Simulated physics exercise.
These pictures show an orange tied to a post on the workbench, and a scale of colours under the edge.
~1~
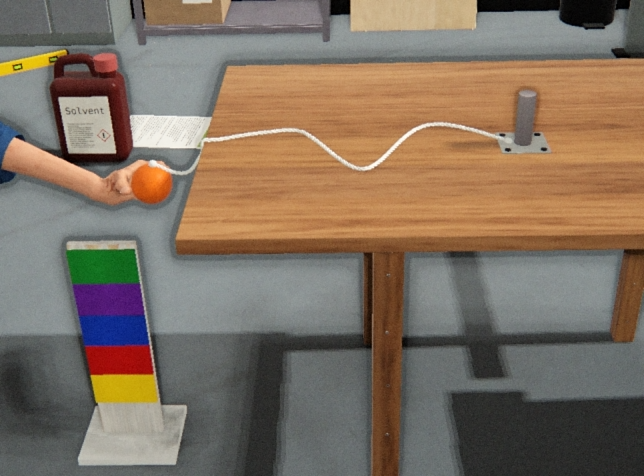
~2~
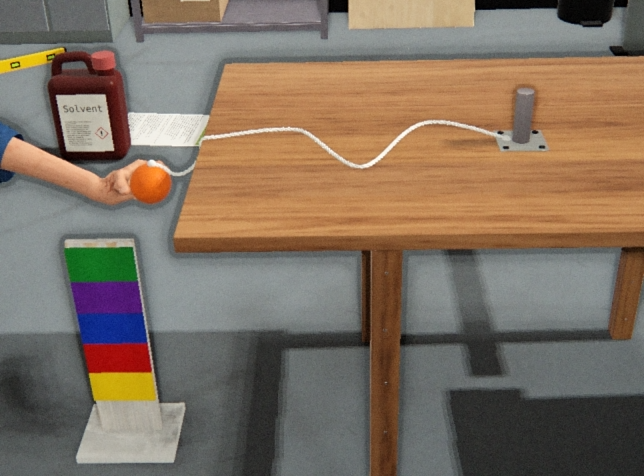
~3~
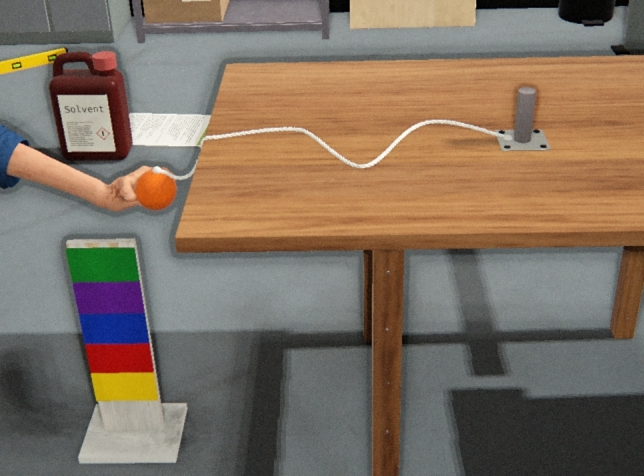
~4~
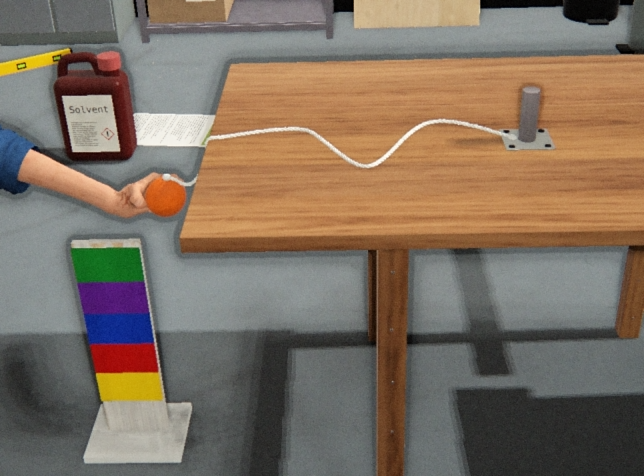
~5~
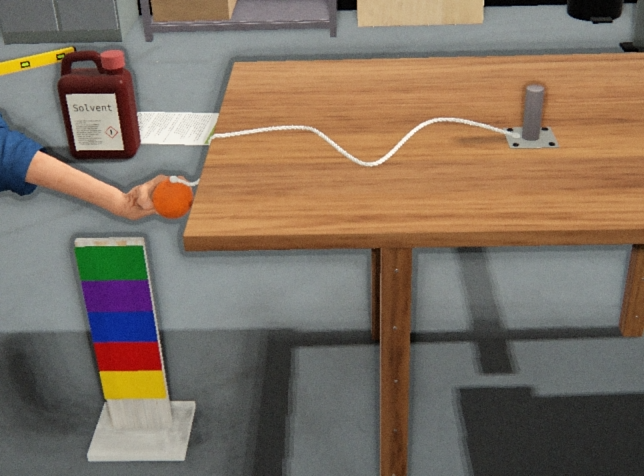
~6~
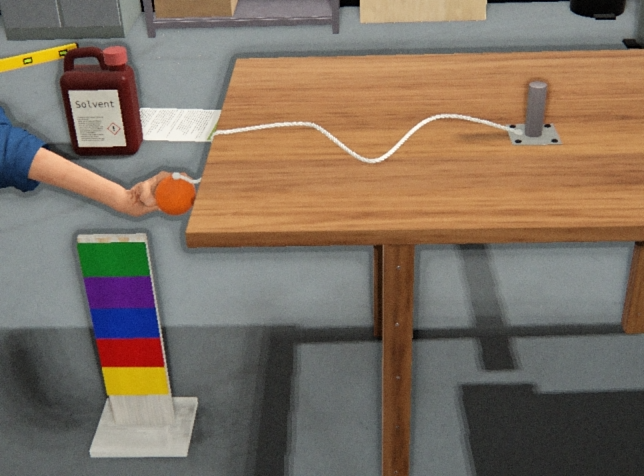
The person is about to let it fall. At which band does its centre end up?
The blue one.
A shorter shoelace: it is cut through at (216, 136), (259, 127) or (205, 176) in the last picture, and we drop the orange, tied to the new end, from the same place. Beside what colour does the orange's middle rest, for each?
In that order: Green; no band; purple.
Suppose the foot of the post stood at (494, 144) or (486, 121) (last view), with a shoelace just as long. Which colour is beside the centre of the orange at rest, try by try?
One after the other, red; red.
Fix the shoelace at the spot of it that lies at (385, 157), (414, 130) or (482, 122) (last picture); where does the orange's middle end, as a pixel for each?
About (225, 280), (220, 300) and (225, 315).
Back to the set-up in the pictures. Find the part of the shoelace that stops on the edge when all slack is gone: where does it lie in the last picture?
At (321, 130), roughly.
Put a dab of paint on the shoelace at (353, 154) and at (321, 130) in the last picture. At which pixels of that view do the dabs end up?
They go to (277, 134) and to (214, 139).
A little later, orange near (255, 323); level with blue.
Next, orange near (218, 308); level with blue.
When it is over, orange near (230, 313); level with blue. The shoelace holds its middle at blue.
